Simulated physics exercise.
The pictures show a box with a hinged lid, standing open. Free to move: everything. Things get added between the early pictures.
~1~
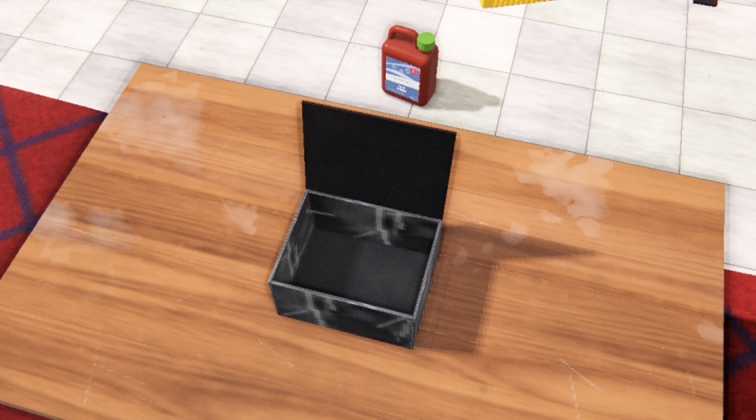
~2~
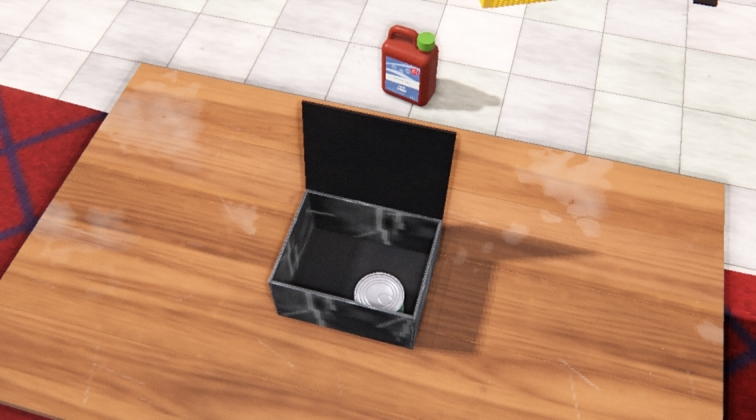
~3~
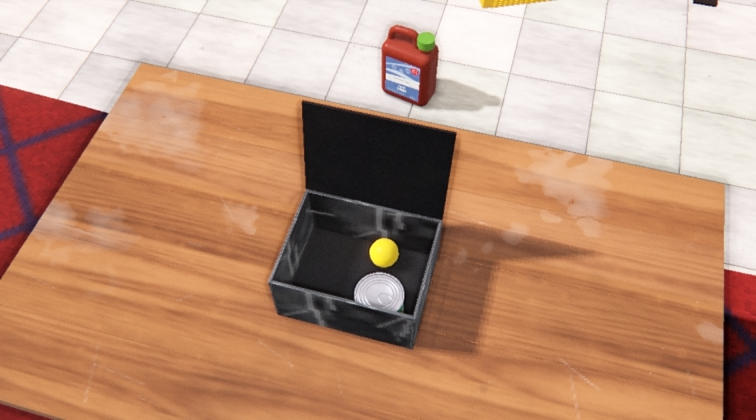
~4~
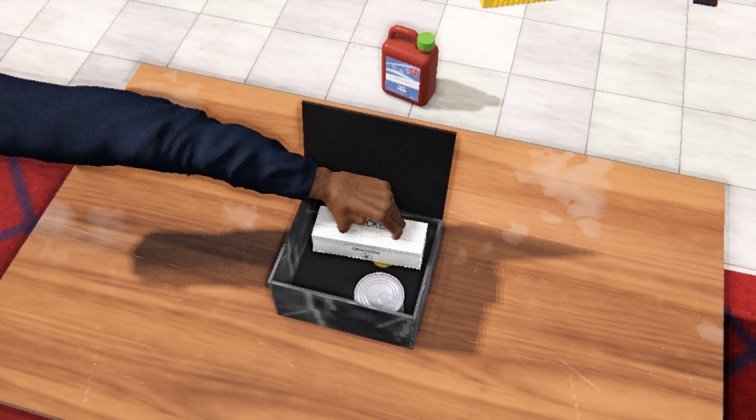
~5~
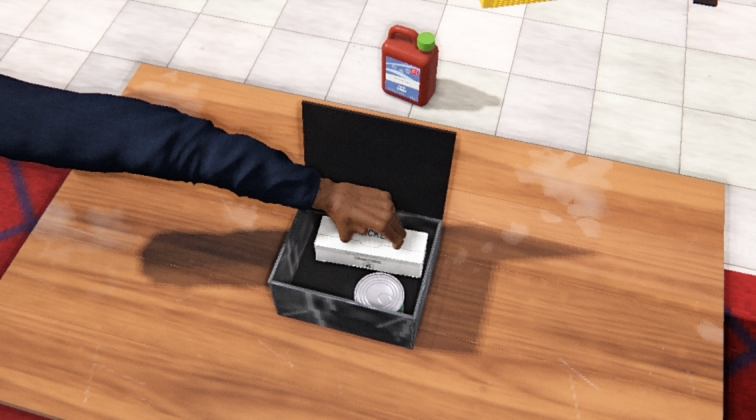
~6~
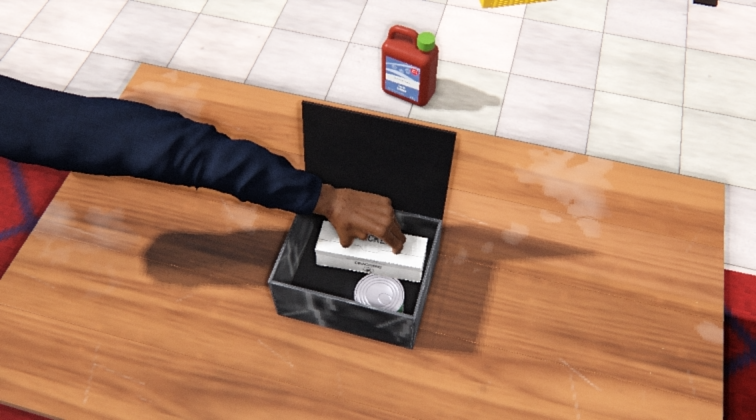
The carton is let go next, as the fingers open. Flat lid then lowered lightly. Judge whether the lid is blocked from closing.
The gap disappears.
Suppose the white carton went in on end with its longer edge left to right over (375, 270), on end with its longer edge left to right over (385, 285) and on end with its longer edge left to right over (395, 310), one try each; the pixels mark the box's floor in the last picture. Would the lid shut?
In the first case it sits on the rim; in the second case it is held up; in the third case it will not close.
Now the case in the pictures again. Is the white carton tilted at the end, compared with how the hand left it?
After all that, it finishes out of line.
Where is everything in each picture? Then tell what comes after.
In the first frame, the last thing is not in view yet.
In the second frame, the last thing is not in view yet; green tub (379, 302).
In the third frame, the last thing is not in view yet; green tub (379, 302).
The fourth frame shows on its way; white carton (370, 237); green tub (379, 302).
The fifth frame shows on its way; white carton (372, 247); green tub (379, 302).
The sixth frame shows in place under the hand; white carton (372, 251); green tub (379, 302).
Then, 0.60 s later than the last frame, white carton tilted by 42° near (353, 263); yellow lemon moved a little.
Then, 1.50 s later than the last frame, lid 73° above the rim; white carton tilted by 41° near (353, 263); yellow lemon moved a little.
Then, 1.80 s later than the last frame, lid 35° above the rim; white carton tilted by 41° near (353, 263); yellow lemon moved a little.
Then, 2.00 s later than the last frame, lid shut; white carton tilted by 41° near (353, 263); yellow lemon moved a little.
When it is over, lid shut; lying over in the box, white carton; the other 2 as before. End places, in pixels of the last picture, white carton near (353, 263).
